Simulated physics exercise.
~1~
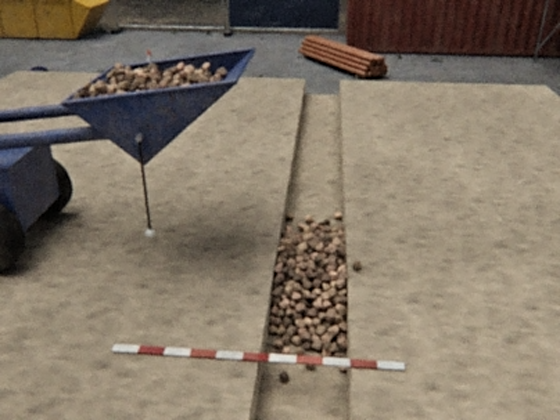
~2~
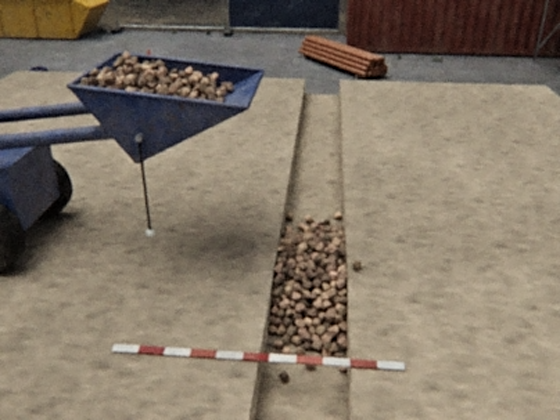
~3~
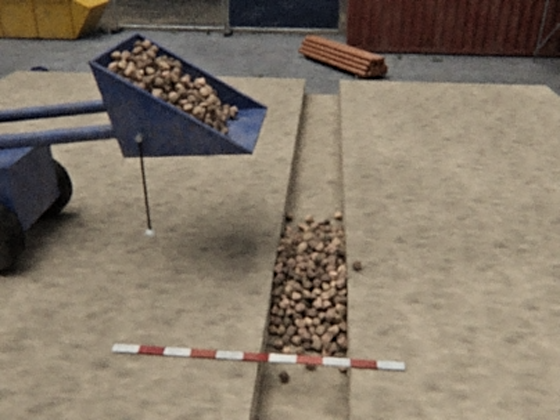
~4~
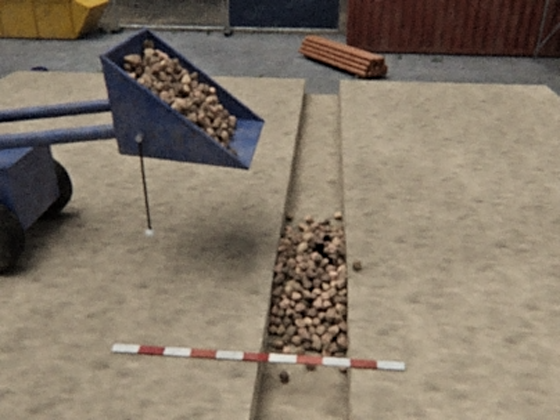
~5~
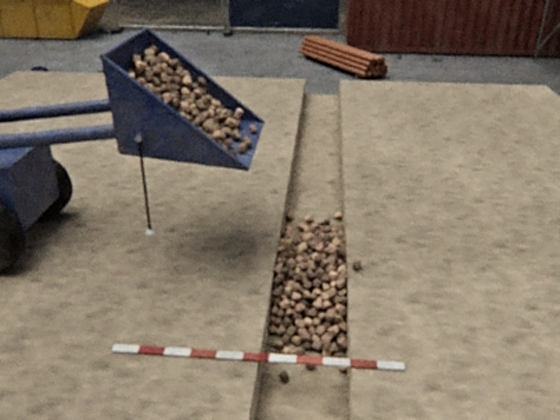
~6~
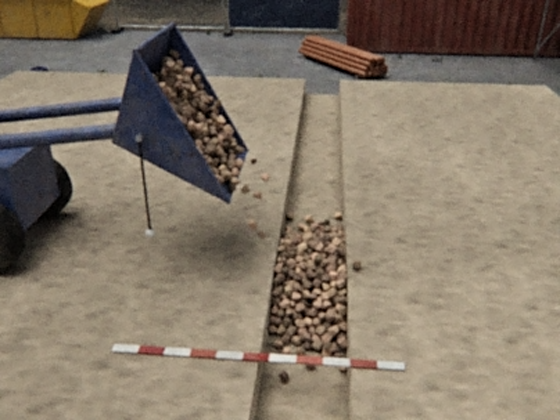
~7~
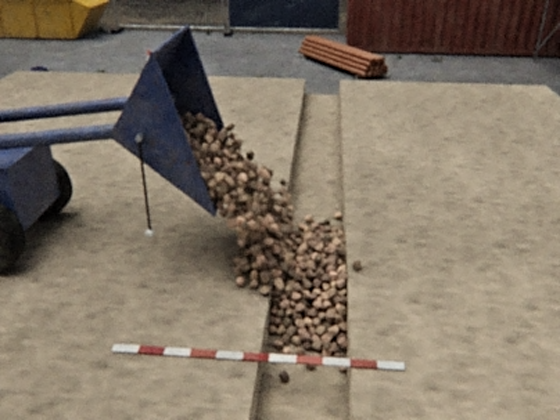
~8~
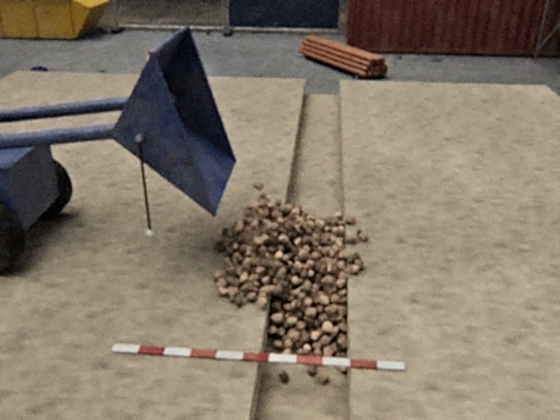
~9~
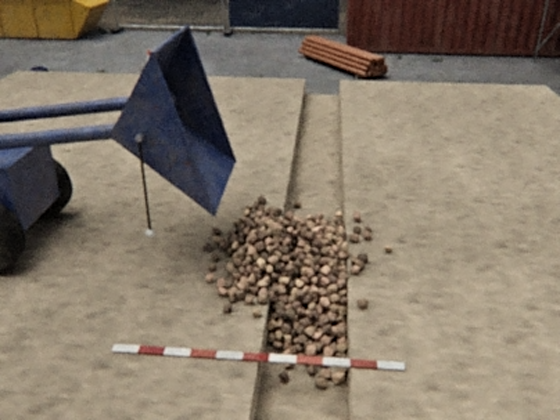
In a yard with a sandy floor, a blue loader tipped its bucket of brown stones in stages toward a partly filled trench, until they all poured out, heaping over the trench and its left edge, with a few strays on the right.
